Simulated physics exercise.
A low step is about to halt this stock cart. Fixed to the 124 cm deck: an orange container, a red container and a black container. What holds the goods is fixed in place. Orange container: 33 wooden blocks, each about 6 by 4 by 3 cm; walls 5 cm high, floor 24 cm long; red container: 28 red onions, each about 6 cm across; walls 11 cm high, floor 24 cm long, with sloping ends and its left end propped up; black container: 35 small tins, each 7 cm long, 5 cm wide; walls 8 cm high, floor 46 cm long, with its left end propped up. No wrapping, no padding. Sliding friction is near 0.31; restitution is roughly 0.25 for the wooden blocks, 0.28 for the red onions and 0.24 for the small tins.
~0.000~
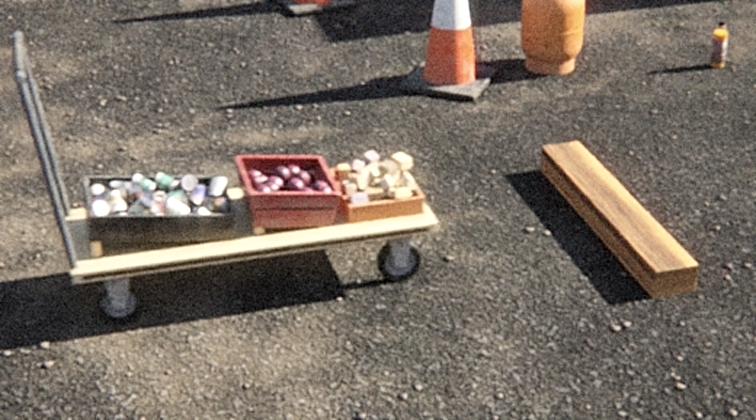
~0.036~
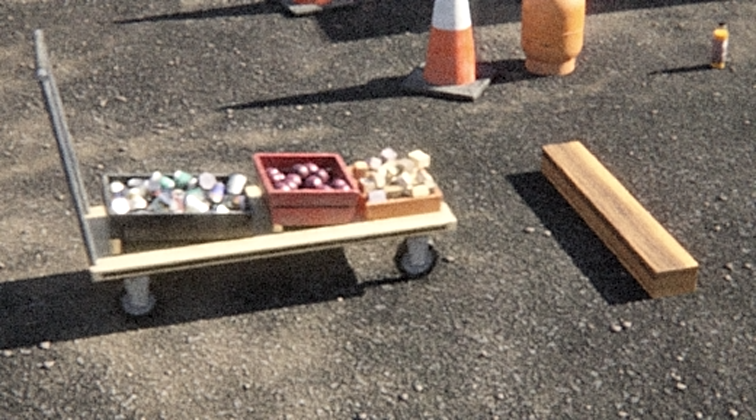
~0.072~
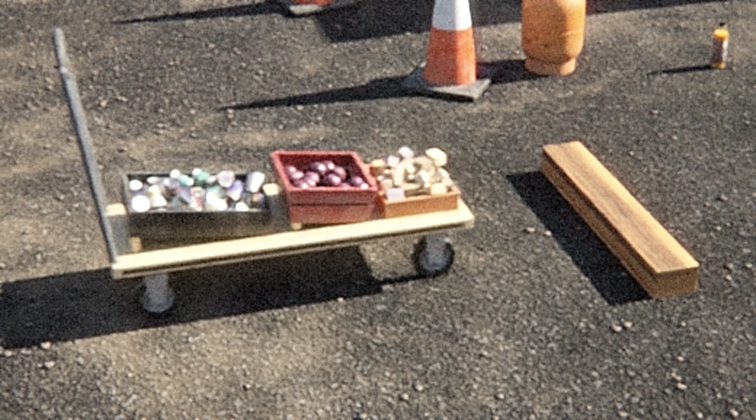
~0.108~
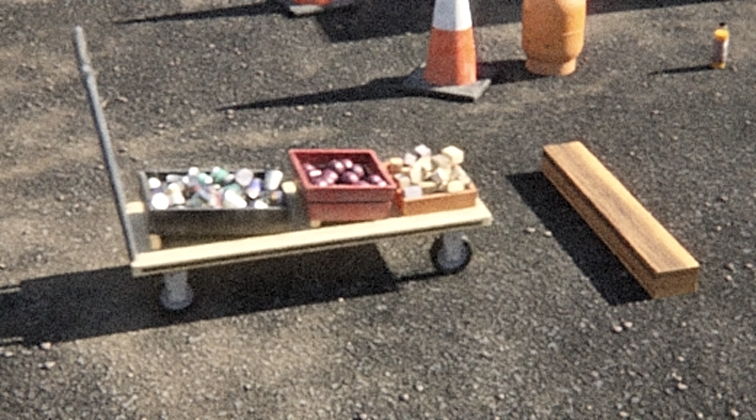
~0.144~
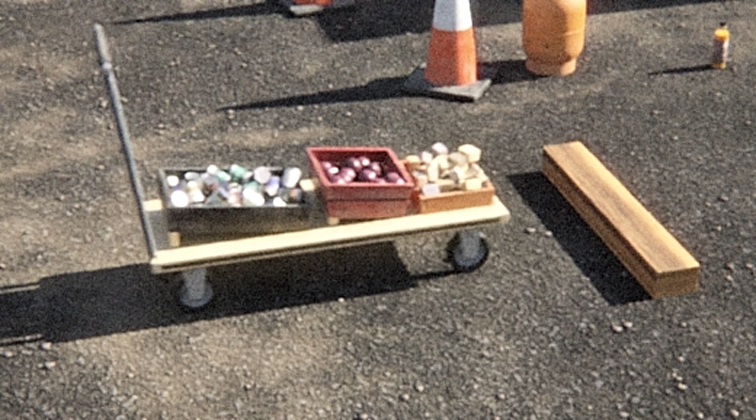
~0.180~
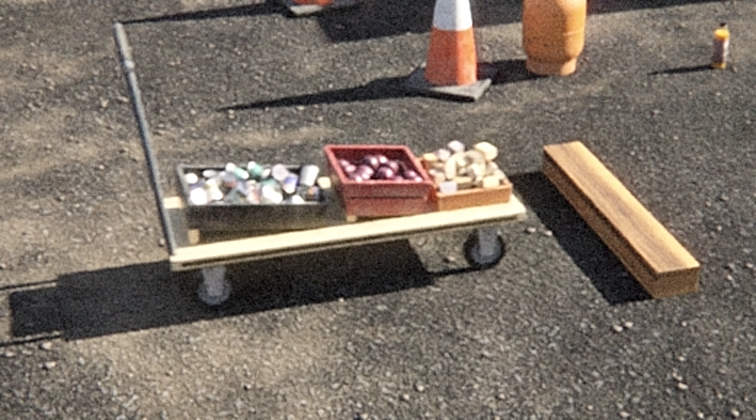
A flatbed cart with a tall grey handle at its left end stands on sunlit dark gravelly ground, seen from above and to one side by a still camera. It carries a black container of small tins at left, a red one of red onions and an orange one of wooden blocks, with a timber beam, a traffic cone and an orange cylinder beyond. The cart rolls steadily rightward, narrowing the gap to the beam.
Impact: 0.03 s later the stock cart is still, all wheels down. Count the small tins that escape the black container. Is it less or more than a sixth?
Out of the black container go less than a sixth of the small tins.
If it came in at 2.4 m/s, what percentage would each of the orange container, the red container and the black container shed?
In that case orange container 40, red container 10, black container 30 per cent.
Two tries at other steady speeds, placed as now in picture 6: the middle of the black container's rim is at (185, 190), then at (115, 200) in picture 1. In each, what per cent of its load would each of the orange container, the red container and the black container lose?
Orange container 10 then 40, red container 0 then 10, black container 10 then 30 per cent.
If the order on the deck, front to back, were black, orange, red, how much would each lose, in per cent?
In that case orange container 20, red container 0, black container 10 per cent.
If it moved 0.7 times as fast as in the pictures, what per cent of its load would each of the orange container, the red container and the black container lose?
Then orange container 10, red container 0, black container 10 per cent.
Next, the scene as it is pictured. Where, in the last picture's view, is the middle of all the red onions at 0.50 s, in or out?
Around (494, 167).
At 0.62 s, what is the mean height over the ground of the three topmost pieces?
Roughly 40 cm.
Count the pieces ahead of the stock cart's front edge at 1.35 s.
Some 5 pieces.
After 0.40 s, impact.
After 0.50 s, orange container 29 in, 4 out, red container 28 in, 0 out and black container 34 in, 1 out.
After 0.62 s, orange container 29 in, 4 out, red container 28 in, 0 out and black container 33 in, 2 out.
After 0.85 s, orange container 27 in, 6 out, red container 28 in, 0 out and black container 33 in, 2 out.
When it is over (at 1.35 s), orange container 27 in, 6 out, red container 28 in, 0 out and black container 33 in, 2 out. Asked share, 2 of 35, 6 per cent.
